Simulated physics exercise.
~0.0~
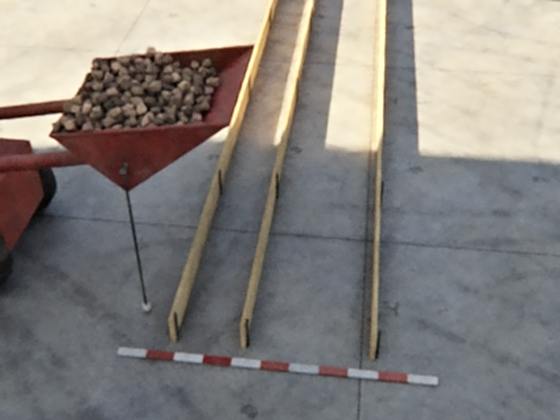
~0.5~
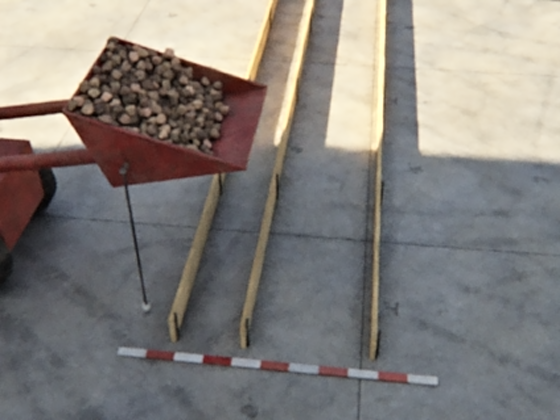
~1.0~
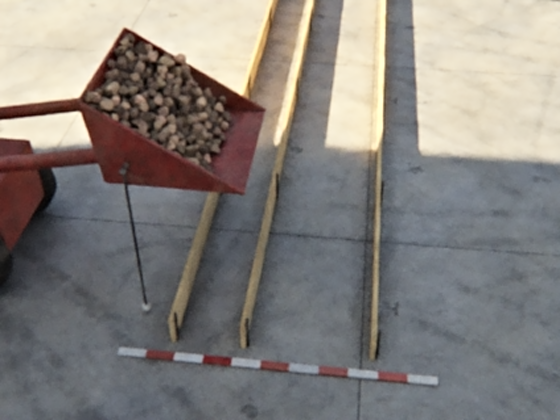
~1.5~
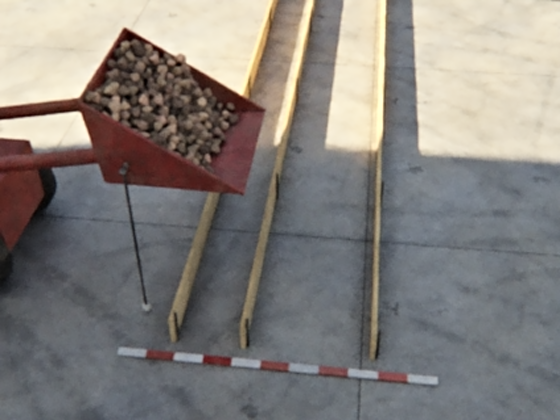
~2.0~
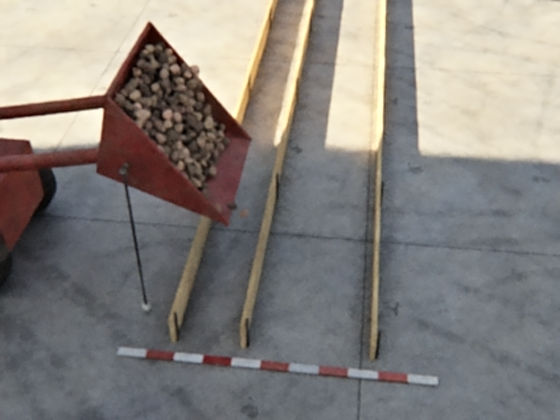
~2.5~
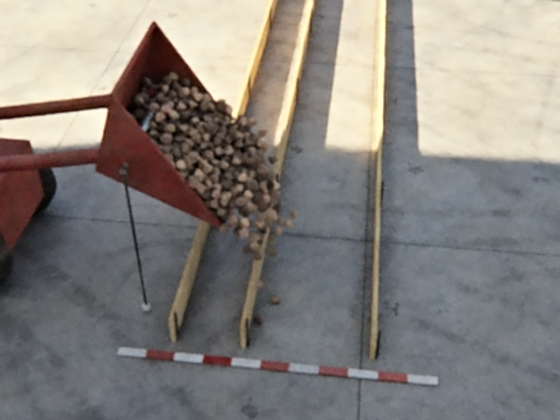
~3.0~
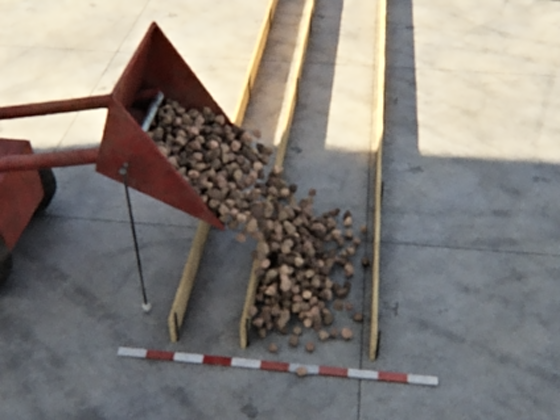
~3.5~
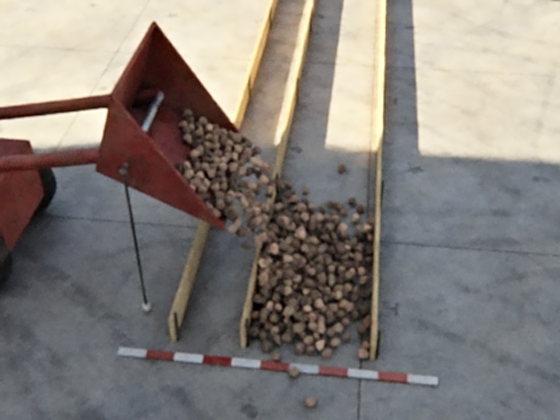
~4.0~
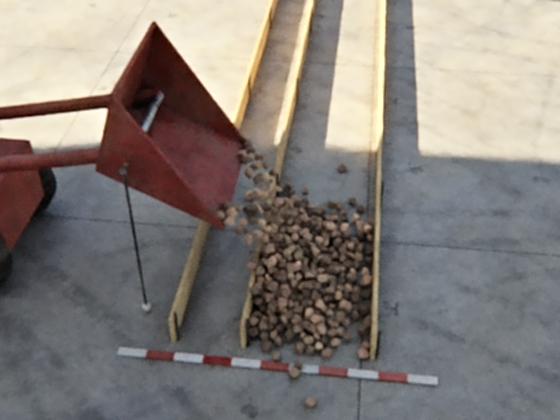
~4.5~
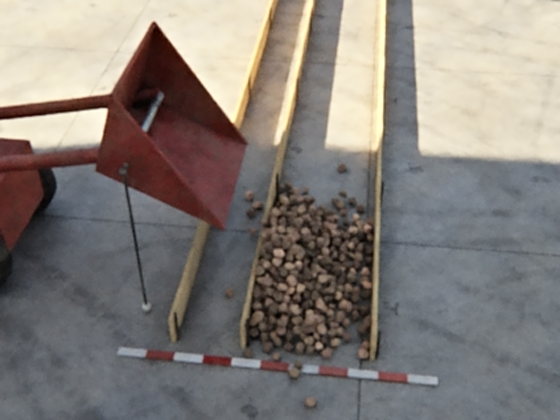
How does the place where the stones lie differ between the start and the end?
At the start the stones are heaped in the red bucket at the upper left. At the end nearly all of them lie lower and farther right, in a pile on the floor between the middle and right boards.
